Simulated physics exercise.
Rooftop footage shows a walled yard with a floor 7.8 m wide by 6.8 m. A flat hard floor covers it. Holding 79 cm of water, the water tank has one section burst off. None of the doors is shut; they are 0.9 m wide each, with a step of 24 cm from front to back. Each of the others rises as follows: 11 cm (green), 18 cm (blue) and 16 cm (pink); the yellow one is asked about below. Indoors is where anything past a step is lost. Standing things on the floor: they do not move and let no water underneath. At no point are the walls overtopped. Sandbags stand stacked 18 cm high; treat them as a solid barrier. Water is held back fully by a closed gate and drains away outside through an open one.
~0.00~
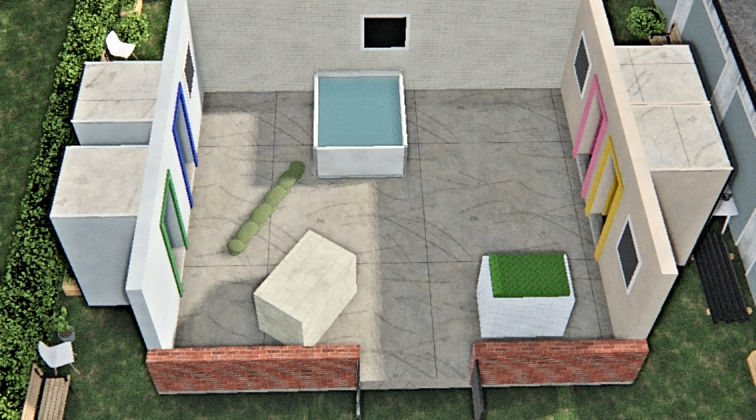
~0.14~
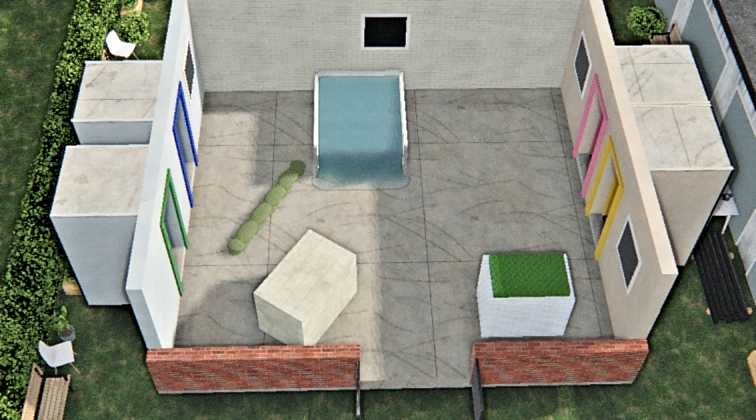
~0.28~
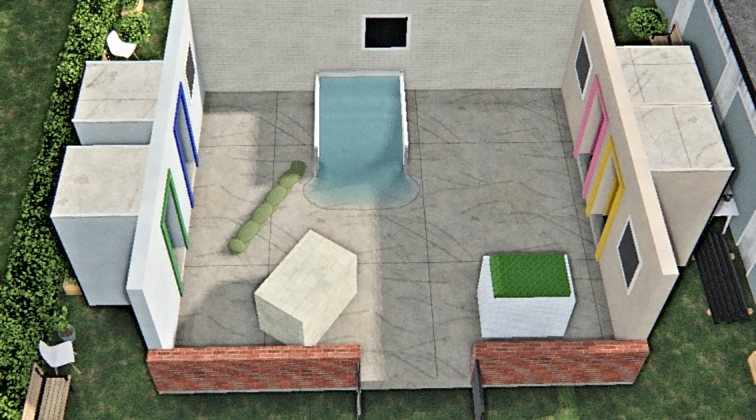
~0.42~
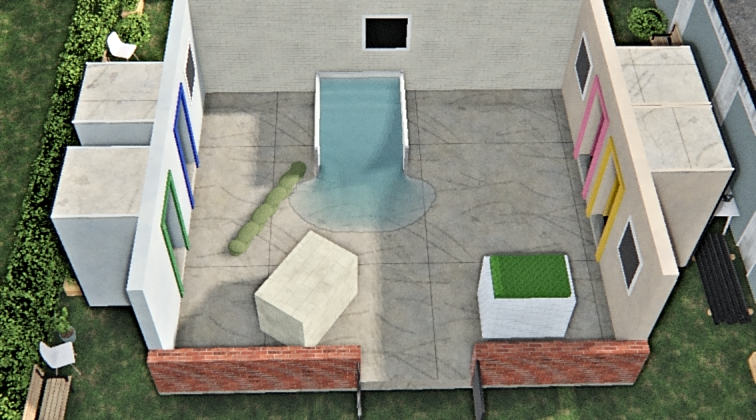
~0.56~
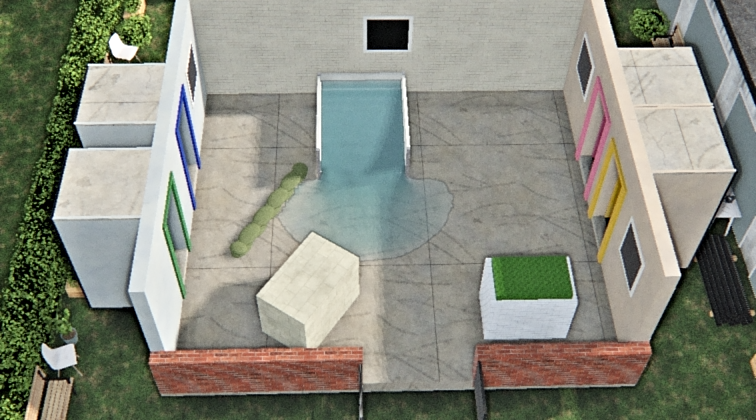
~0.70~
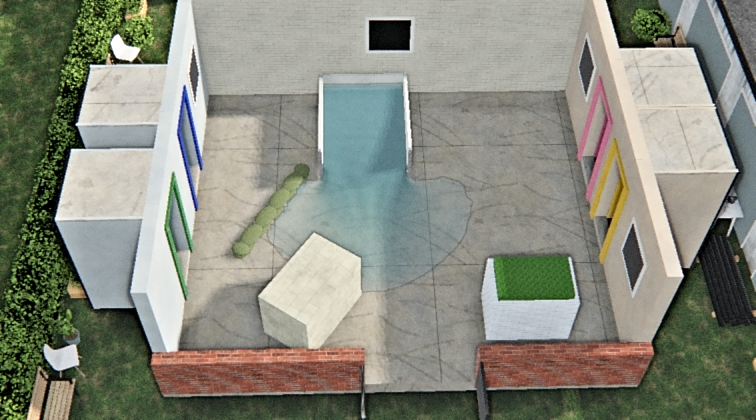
The clip opens on a walled yard seen from above, with a full, still water tank against the back wall. The tank's front side gives way and water pours onto the concrete floor, then fans outward in a widening rounded sheet, passing the sandbags' end and reaching the pale angular block.
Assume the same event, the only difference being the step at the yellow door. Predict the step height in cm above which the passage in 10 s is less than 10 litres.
About 5 cm of height.
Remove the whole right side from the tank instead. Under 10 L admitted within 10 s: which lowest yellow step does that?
Minimum height: Approx. 14.0 cm.
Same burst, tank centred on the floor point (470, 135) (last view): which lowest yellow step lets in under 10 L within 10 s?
That setup calls for roughly 14.5 cm.
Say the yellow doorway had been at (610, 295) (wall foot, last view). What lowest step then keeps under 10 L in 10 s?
Around 11.0 cm would do it.
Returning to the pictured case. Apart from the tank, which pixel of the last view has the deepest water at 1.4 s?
About (334, 276).
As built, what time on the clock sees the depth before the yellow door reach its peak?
Roughly at 5.0 s.
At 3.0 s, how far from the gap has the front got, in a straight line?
6.2 metres.
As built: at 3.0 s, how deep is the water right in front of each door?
Depths in cm: Green 6, yellow 2, blue 0, pink 0.
After 1.4 s water covers 35 % of the floor, deepest (39 cm) near (334, 276); it has not reached the yellow door.
After 3.0 s water covers 45 % of the floor, deepest (32 cm) near (479, 369); it has not reached the yellow door.
After 10.0 s water covers 95 % of the floor, deepest (6 cm) near (344, 372); 6 cm at the yellow door, 0 litres in over its 10 cm step.
At the yellow door as built, the water arrived by 3.1 s and peaked near 8 cm at 5.2 s.
With a step of 4.5 cm, 15 litres would have come in within the 10 s; with 6.5 cm, 4 litres. So under 10 litres takes about 5 cm.
